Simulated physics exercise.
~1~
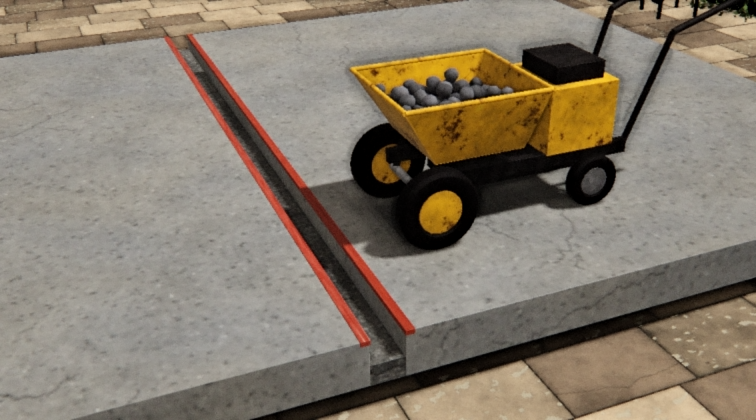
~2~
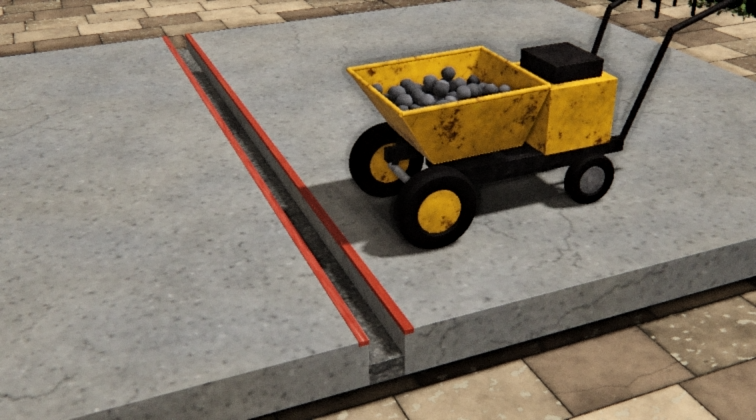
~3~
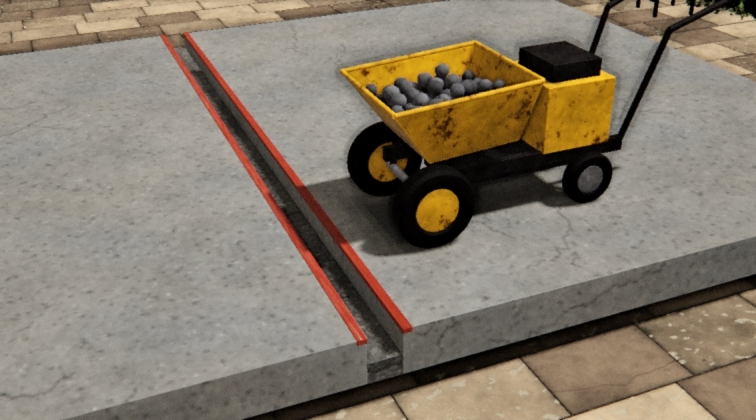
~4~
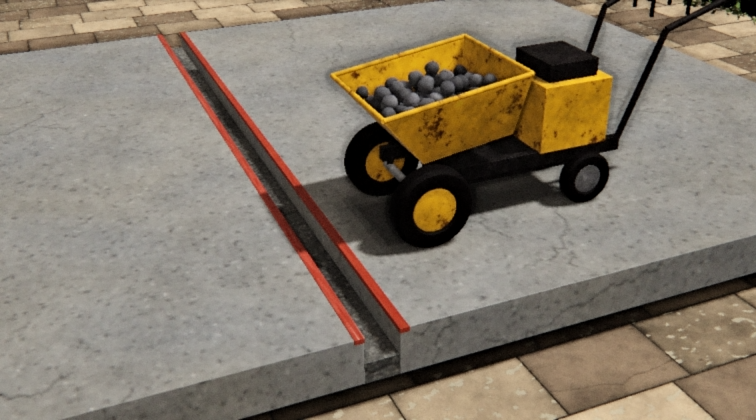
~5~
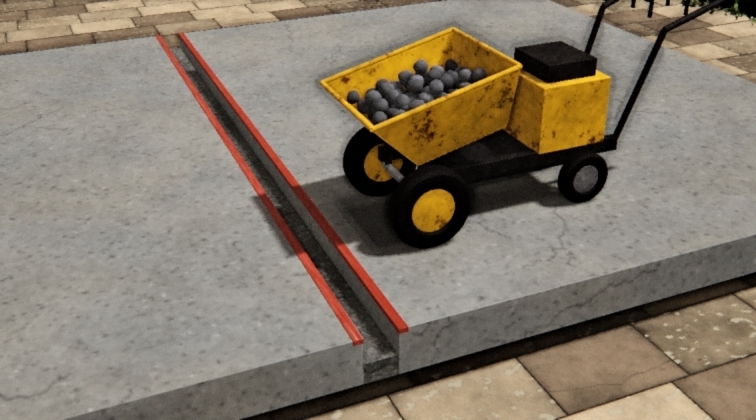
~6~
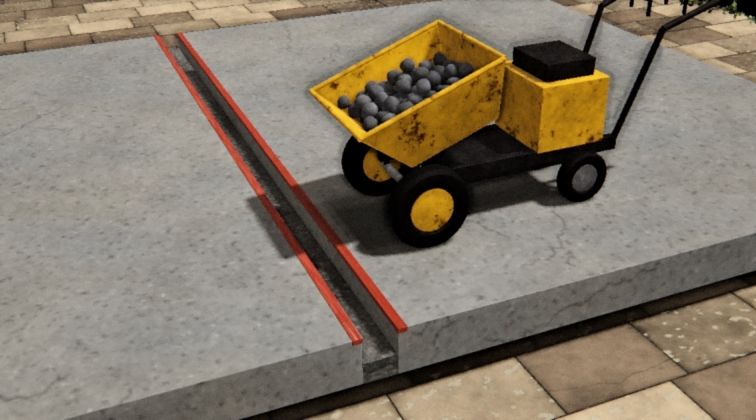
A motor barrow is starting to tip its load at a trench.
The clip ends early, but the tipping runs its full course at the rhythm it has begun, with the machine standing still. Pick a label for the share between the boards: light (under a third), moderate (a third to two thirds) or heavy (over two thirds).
Light - under a third.
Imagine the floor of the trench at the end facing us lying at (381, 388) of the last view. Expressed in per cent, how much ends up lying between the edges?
I'd put it at some 10 in a hundred.
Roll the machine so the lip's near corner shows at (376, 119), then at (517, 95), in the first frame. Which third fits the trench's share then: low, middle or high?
Below one third, then under a third.
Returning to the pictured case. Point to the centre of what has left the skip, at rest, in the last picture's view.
Somewhere around (267, 238) in the last picture.
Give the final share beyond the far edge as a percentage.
It comes to 55 per cent or so.
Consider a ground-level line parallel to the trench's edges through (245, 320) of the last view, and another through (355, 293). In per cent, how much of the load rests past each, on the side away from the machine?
Estimate, first then second: 10 %, 60 %.
Soon, skip tipped steeply; all in the skip.
A while on, skip tipped right over; nearly all in the skip; a small part beyond it; a stray few falling.
Towards the end, skip tipped right over; about half in the skip; a stray few in or heaped over the trench; about half beyond it.
Finally, skip tipped right over; about a third in the skip; a small part in or heaped over the trench; about half beyond it.
